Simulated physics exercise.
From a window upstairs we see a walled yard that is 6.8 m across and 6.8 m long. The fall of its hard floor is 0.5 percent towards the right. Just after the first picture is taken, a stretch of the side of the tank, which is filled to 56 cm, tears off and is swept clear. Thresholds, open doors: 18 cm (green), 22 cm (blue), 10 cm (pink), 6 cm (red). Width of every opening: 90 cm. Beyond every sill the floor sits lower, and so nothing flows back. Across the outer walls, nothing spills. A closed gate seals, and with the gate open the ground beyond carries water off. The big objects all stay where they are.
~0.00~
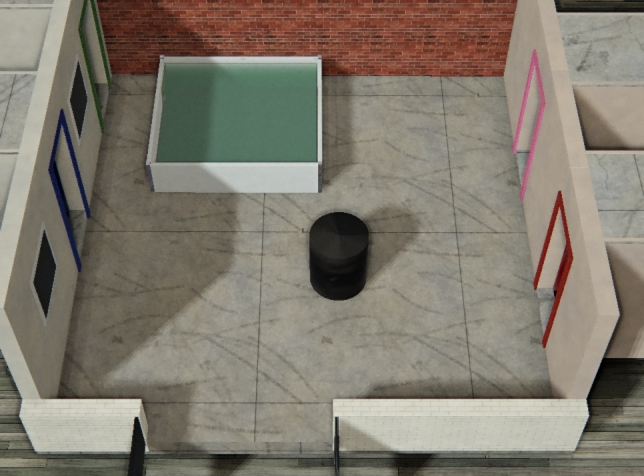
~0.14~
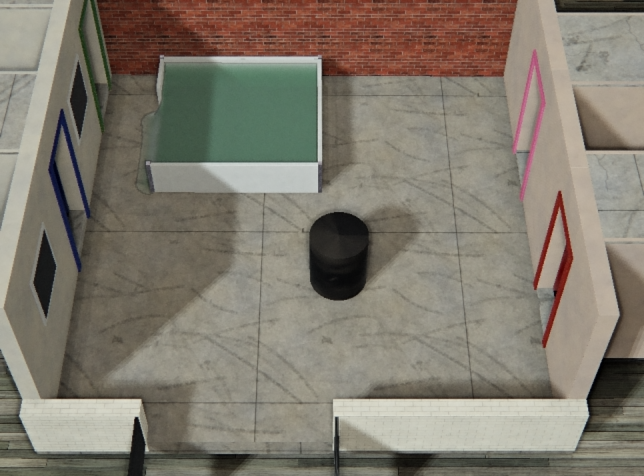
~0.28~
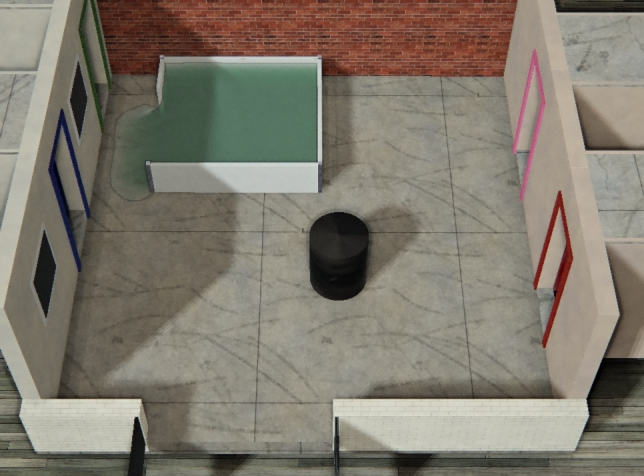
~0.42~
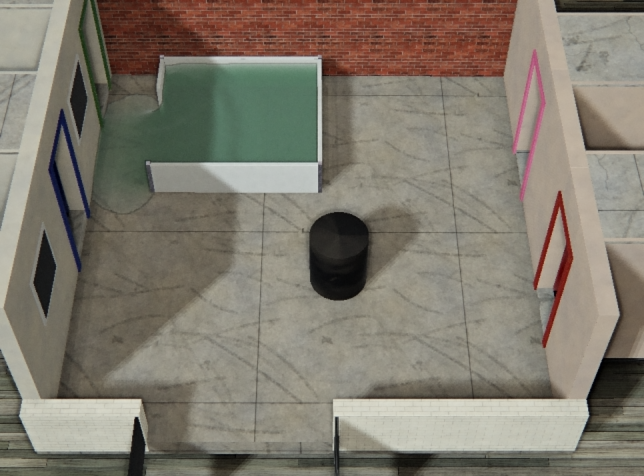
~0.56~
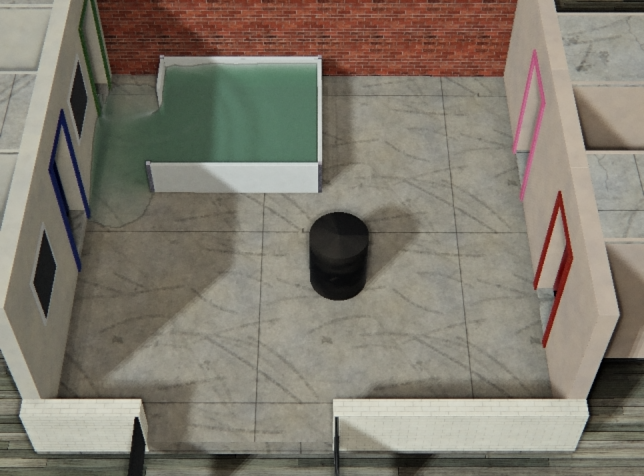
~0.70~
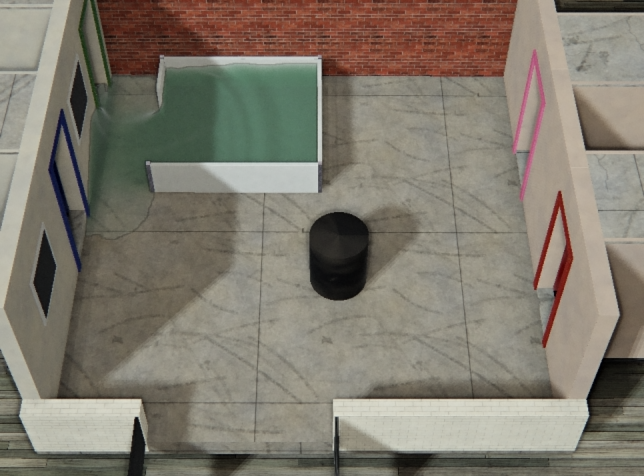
At first, green water lies still in a white-walled tank by the brick wall of a yard, with a black cylinder standing nearby. The tank's left side opens and water pours onto the floor, spreading leftward in a thin sheet, then reaches the left wall and creeps along it beside the doorways.
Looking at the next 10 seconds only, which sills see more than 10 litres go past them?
Over those seconds, the green door sees more than 10 litres; the blue door sees 10 litres or less; the pink door sees 10 litres or less; the red door sees 10 litres or less.
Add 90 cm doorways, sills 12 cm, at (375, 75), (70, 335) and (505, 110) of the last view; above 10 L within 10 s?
In that order: Short of it, short of it, short of it.
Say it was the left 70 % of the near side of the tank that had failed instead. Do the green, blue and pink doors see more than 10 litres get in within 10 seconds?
Note: Green short of the mark, blue short of the mark, pink short of the mark.
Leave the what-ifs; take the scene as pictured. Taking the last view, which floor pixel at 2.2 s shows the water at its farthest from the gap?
That's around (55, 414) in the last picture.
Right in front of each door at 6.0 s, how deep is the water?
Depths in centimetres - green: 17, blue: 9, pink: 5, red: 0.
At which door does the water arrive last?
That would be the red door, last of all.
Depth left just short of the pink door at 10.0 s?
It's about 3.0 cm.
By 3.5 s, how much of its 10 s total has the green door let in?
Estimate: Around 80 per cent.
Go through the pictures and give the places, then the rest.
In the first frame, still water, 56 cm deep, in the tank at (238, 112).
In the second frame, the front is at (152, 114), 0.9 m from the gap at (159, 145); 0.3 m2 of floor is under water; 56 cm left at the back of the tank.
In the third frame, water pours out at (159, 145) and has run 1.0 m, to (142, 109); typically 10 cm deep outside, 56 cm at the tank's back.
In the fourth frame, the front is at (107, 109), 1.4 m from the gap at (159, 146); 2.1 m2 of floor is under water; 56 cm left at the back of the tank.
In the fifth frame, the front is at (110, 92), 1.7 m from the gap at (159, 146); 2.4 m2 of floor is under water; 56 cm left at the back of the tank.
In the sixth frame, the front is at (112, 79), 2.0 m from the gap at (159, 146); 2.7 m2 of floor is under water; 56 cm left at the back of the tank.
After 1.4 s water covers 10 % of the floor and is deepest (46 cm) near (110, 159); green door 28 cm at the sill, 21 L in, blue door 15 cm at the sill, 0 L in, pink door not reached, red door not reached.
After 2.2 s water covers 25 % of the floor and is deepest (42 cm) near (112, 82); green door 28 cm at the sill, 52 L in, blue door 18 cm at the sill, 0 L in, pink door not reached, red door not reached.
After 3.5 s water covers 45 % of the floor and is deepest (34 cm) near (112, 82); green door 27 cm at the sill, 105 L in, blue door 14 cm at the sill, 0 L in, pink door not reached, red door not reached.
After 6.0 s water covers 60 % of the floor and is deepest (21 cm) near (104, 127); green door 17 cm at the sill, 125 L in, blue door 9 cm at the sill, 0 L in, pink door 5 cm at the sill, 0 L in, red door not reached.
After 10.0 s water covers 80 % of the floor and is deepest (14 cm) near (144, 151); green door 14 cm at the sill, 128 L in, blue door 7 cm at the sill, 0 L in, pink door 3 cm at the sill, 0 L in, red door 7 cm at the sill, 3 L in.
